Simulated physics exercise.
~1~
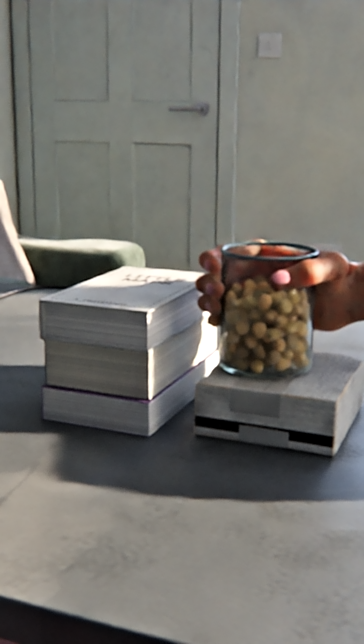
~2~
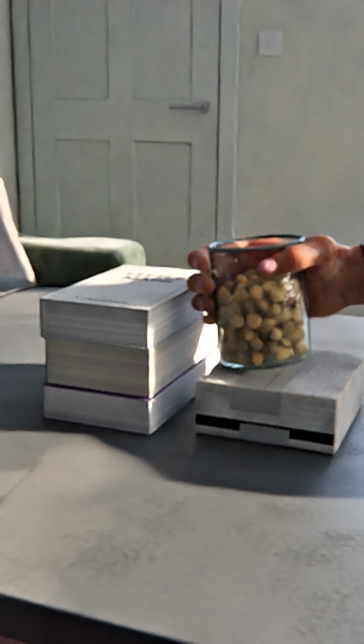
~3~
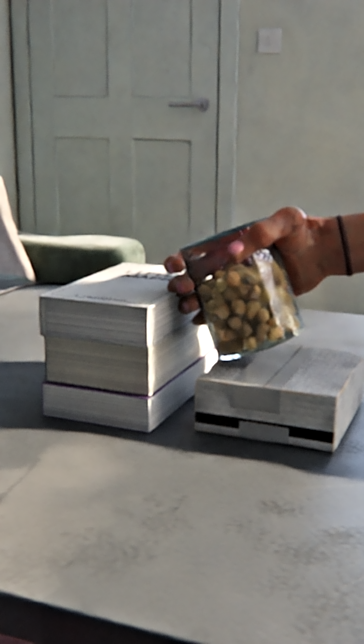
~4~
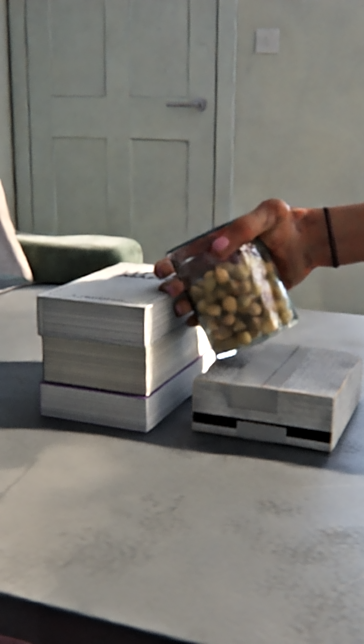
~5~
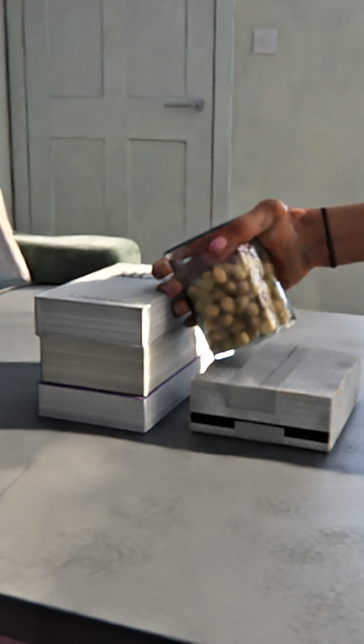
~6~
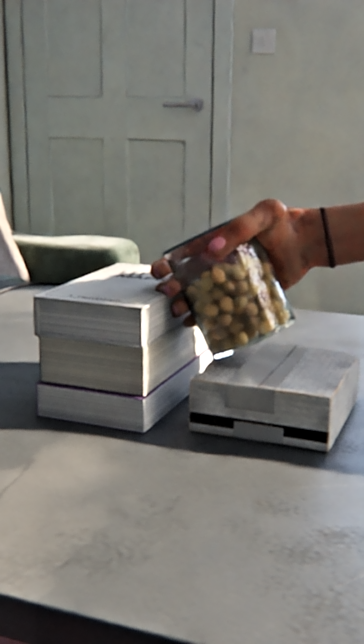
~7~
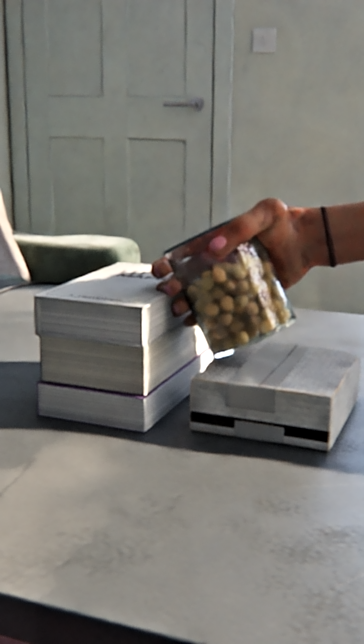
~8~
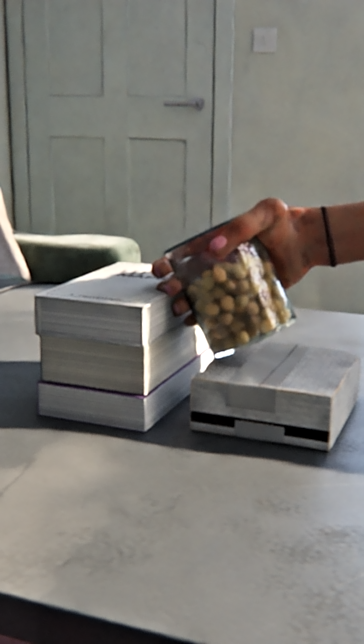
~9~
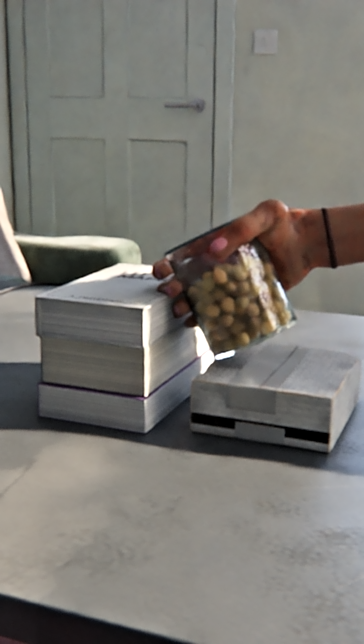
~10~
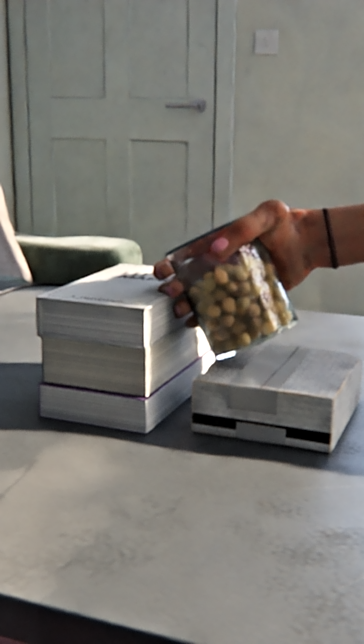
A hand lifted a glass jar partly filled with small round pale things off a low block and tilted it left until it leaned against a stack of three thick books, where the hand kept holding it, with everything still inside.
